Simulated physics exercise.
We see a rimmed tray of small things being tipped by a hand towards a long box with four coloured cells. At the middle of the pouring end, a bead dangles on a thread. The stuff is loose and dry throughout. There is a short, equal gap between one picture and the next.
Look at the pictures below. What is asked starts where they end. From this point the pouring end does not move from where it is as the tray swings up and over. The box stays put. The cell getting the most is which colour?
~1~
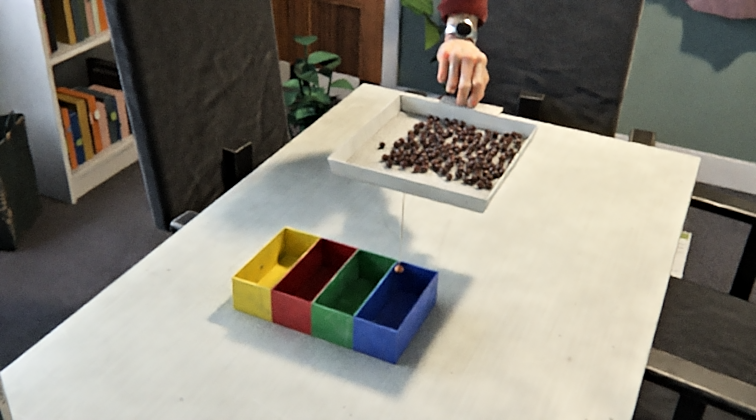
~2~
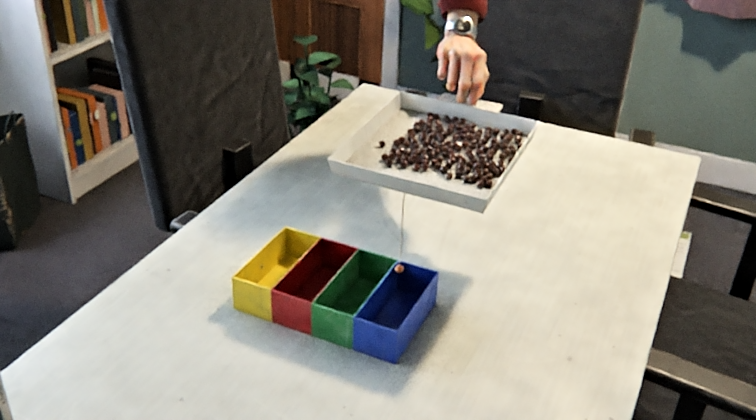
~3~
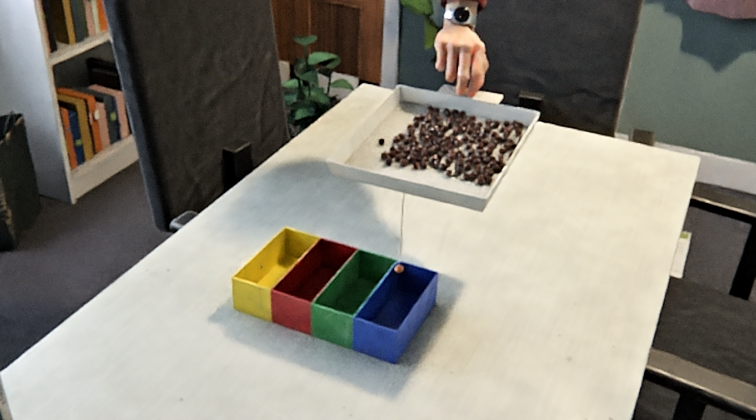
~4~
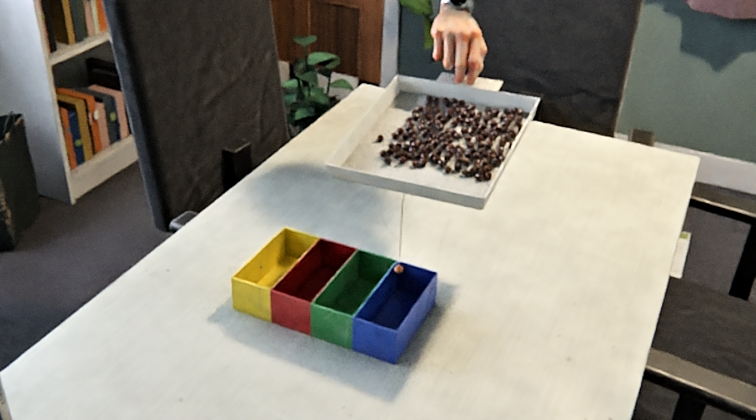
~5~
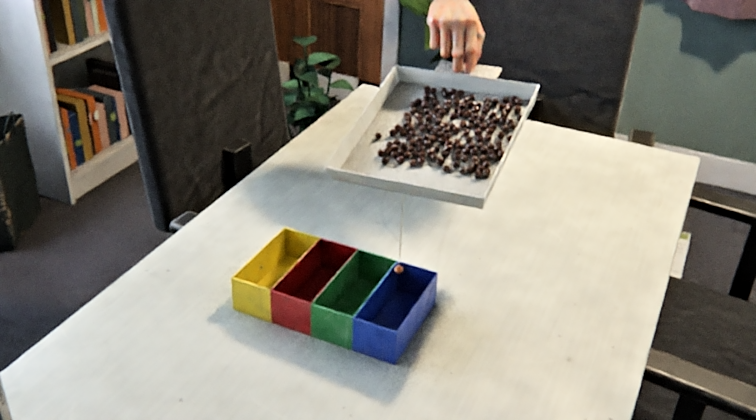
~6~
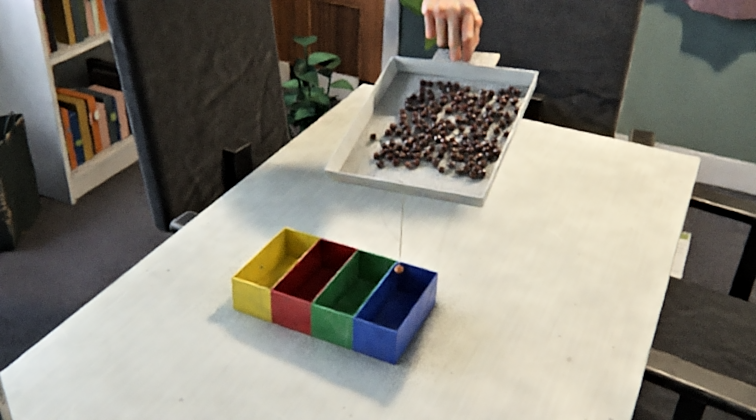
It is red.
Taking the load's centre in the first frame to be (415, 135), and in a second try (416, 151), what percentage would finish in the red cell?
Shares in turn: 60 % and 60 %.
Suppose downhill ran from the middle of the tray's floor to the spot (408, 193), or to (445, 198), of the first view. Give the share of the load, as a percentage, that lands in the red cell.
The first try gives close to 10 percent; the next gives 0 percent.
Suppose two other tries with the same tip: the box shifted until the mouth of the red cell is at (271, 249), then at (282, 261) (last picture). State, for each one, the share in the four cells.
First placement near 80 percent, second near 90 percent.
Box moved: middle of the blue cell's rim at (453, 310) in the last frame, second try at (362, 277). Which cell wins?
One: The cell in yellow. Two: Green.
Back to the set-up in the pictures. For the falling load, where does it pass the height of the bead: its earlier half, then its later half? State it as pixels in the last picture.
I'd say around (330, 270) at first, then around (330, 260).
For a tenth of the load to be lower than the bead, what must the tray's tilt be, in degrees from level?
75° or so.
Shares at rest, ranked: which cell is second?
Just behind the top cell comes green.
Soon, tray tipped steeply; most on the tray; a small part in the red cell; a stray few in the green cell; a small part falling or outside the box.
A while on, tray tipped past a quarter turn; a small part on the tray; about a third in the red cell; about a quarter in the green cell; a small part in the blue cell; a stray few in the yellow cell; about a quarter falling or outside the box.
Towards the end, tray tipped past a quarter turn; about half in the red cell; about a third in the green cell; a small part in the blue cell; a stray few in the yellow cell; a stray few falling or outside the box.
Finally, tray tipped past a quarter turn; about half in the red cell; about a third in the green cell; a small part in the blue cell; a stray few in the yellow cell; a stray few outside the box.
